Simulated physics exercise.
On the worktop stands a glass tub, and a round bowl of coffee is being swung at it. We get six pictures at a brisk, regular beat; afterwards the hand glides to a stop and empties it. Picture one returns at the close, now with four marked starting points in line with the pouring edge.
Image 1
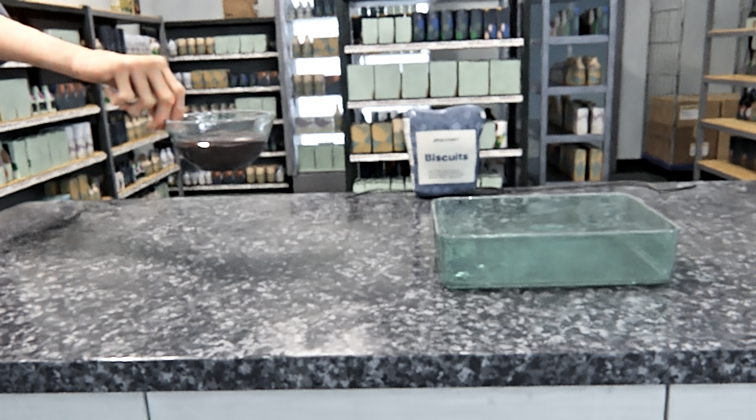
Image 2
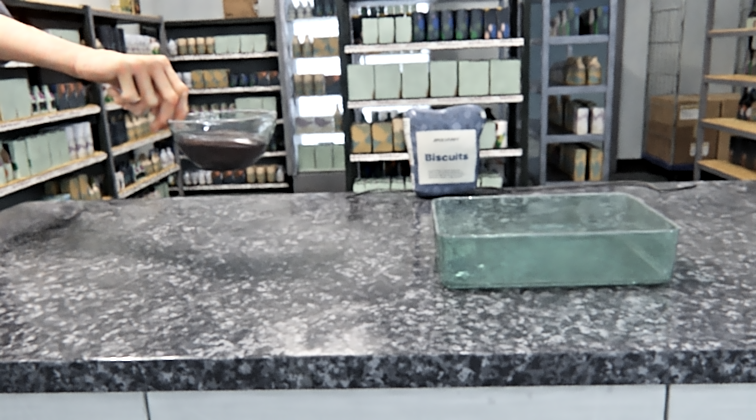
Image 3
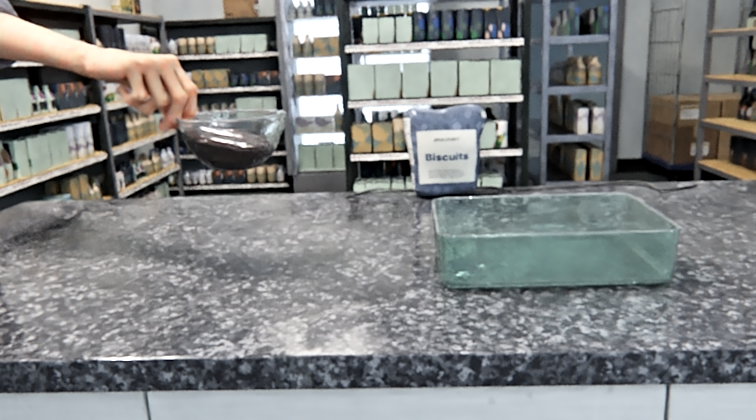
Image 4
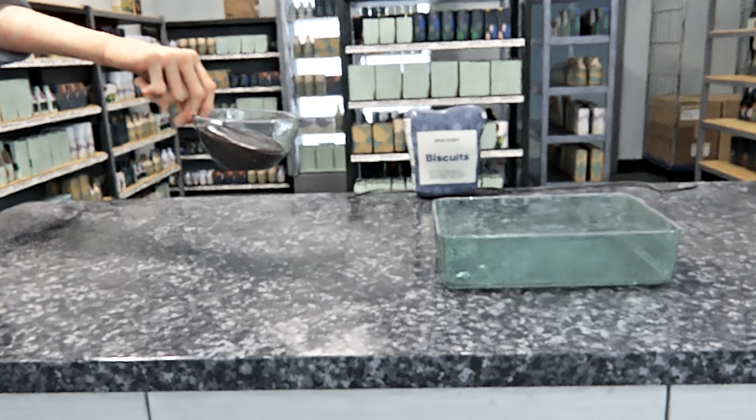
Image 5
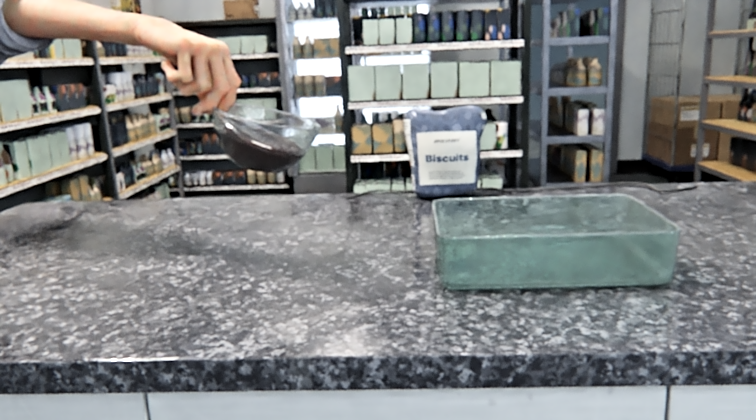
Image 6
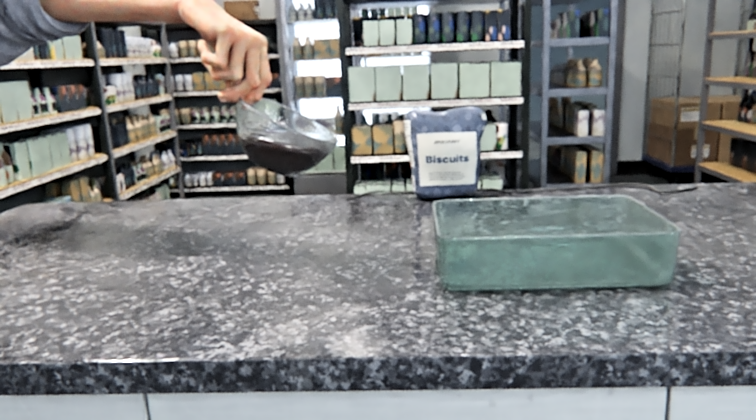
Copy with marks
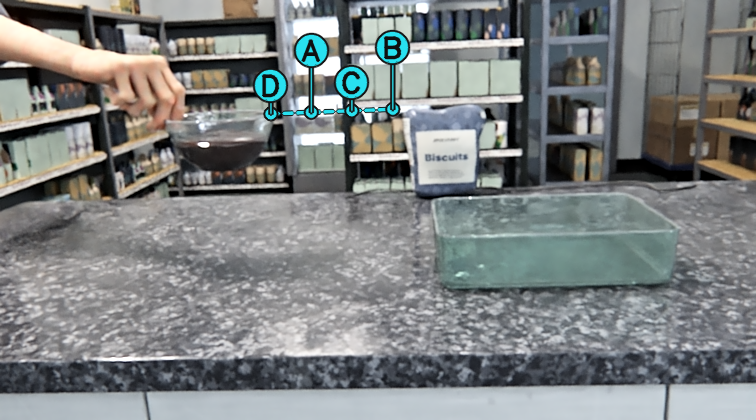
In this clip, a hand holds a round glass bowl of dark contents above a speckled worktop, then moves it a short way right while tilting it, as a green-tinted glass tub and a biscuits packet stay still.
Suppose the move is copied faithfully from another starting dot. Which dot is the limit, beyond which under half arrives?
The answer is dot A.
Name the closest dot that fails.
Dot D.
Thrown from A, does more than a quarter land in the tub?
Yes.
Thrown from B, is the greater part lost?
No, not at all.
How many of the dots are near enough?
Three of them.
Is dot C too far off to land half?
No.
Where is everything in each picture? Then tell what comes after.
The first frame shows upright, lip at (270, 113); tub from (440, 286) to (671, 281); nothing has left yet.
The second frame shows upright, lip at (273, 113); nothing has left yet.
The third frame shows upright, lip at (282, 113); nothing has left yet.
The fourth frame shows tipped about 5°, lip at (299, 117); nothing has left yet.
The fifth frame shows tipped about 15°, lip at (318, 127); nothing has left yet.
The sixth frame shows tipped about 28°, lip at (337, 140); nothing has left yet.
In cyan, A at (311, 112); B at (392, 109); C at (351, 110); D at (270, 113).
For dot A, about 71 % lands in the tub, 22 % falls short and 7 % goes beside or beyond.
For dot B, about 86 % lands in the tub, 1 % falls short and 13 % goes beside or beyond.
For dot C, about 91 % lands in the tub, 2 % falls short and 7 % goes beside or beyond.
For dot D, about 17 % lands in the tub, 80 % falls short and 3 % goes beside or beyond.
